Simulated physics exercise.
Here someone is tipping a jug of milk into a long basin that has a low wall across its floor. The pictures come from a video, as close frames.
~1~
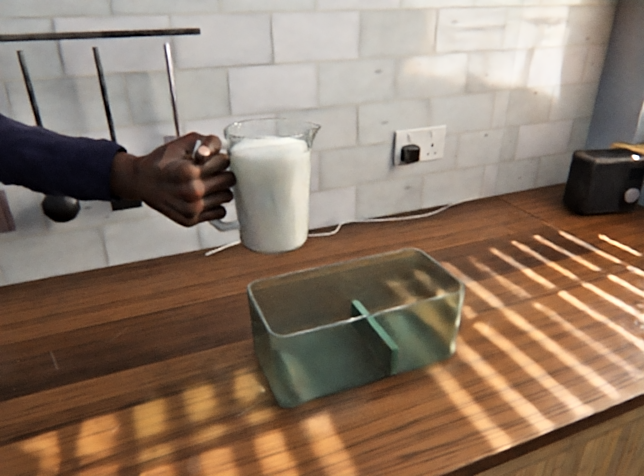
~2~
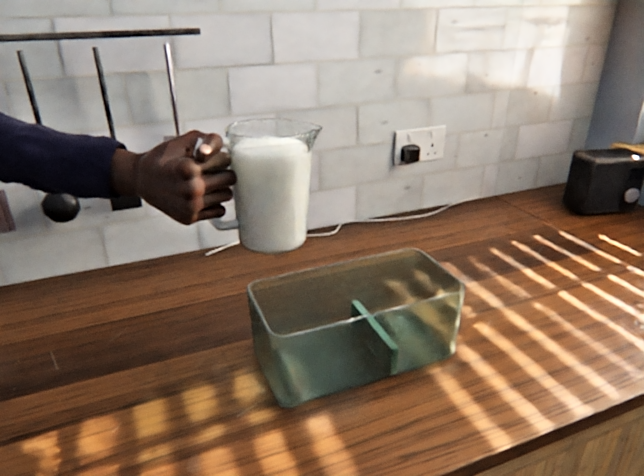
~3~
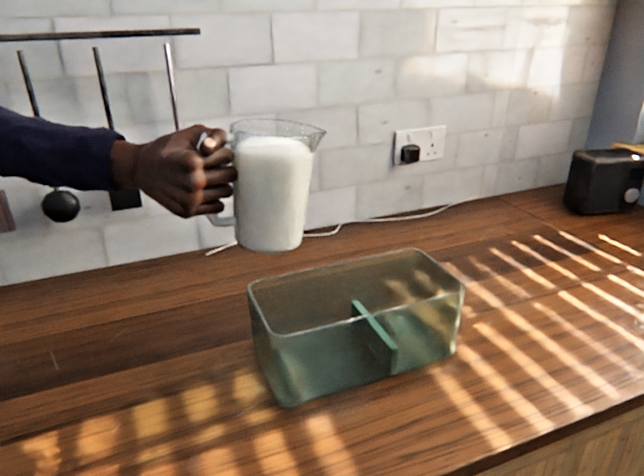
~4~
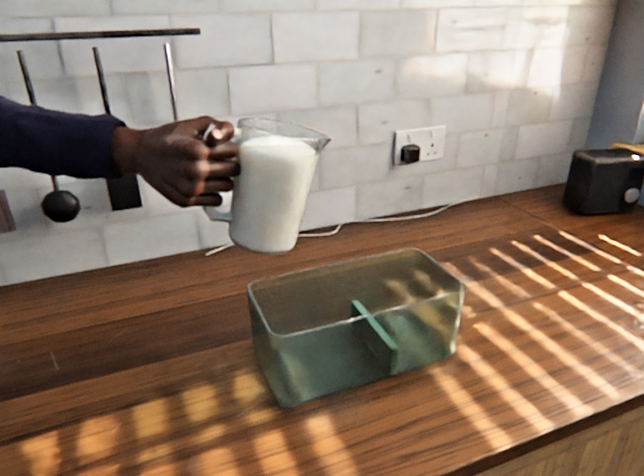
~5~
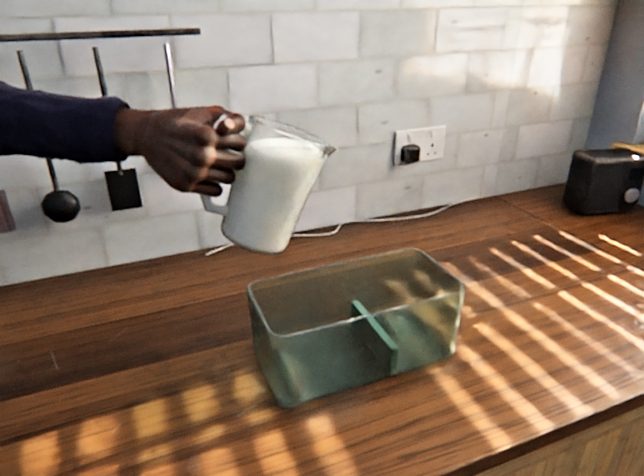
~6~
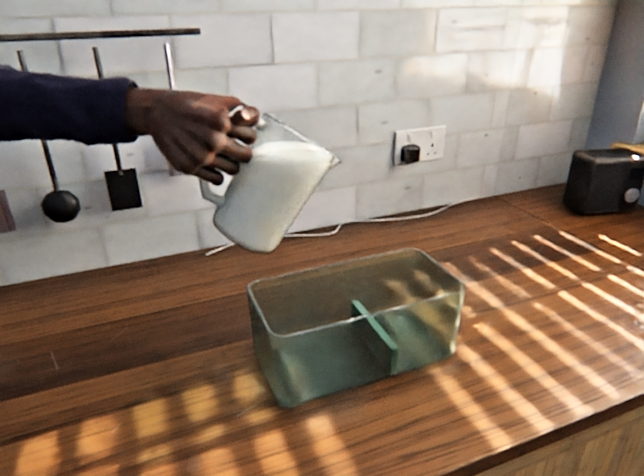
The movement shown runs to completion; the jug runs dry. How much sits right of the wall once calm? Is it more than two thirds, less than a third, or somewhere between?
The share right of the wall fails to exceed two thirds but reaches one third.
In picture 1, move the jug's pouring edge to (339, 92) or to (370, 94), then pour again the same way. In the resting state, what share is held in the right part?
Roughly 85 per cent, then roughly 60 per cent.
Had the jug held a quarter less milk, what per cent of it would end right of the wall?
Best guess: Around 25 %.
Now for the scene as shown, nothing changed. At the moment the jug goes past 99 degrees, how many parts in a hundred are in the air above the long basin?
About 25 per cent.
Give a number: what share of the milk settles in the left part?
About 55 per cent.
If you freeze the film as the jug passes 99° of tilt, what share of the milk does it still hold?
About 60 %.
A moment on, the jug is tipped on its side and 62 per cent is still to pour, 1 is left of the wall and 11 right of it.
Next, the jug is tipped right over and 15 per cent is still to pour, 32 is left of the wall and 31 right of it.
Then the jug is tipped right over and 1 per cent is still to pour, 50 is left of the wall and 44 right of it.
Later the jug is tipped right over and 0 per cent is still to pour, 55 is left of the wall and 43 right of it.
Finally, 54 per cent lies left of the wall, 43 right of it and 2 outside.
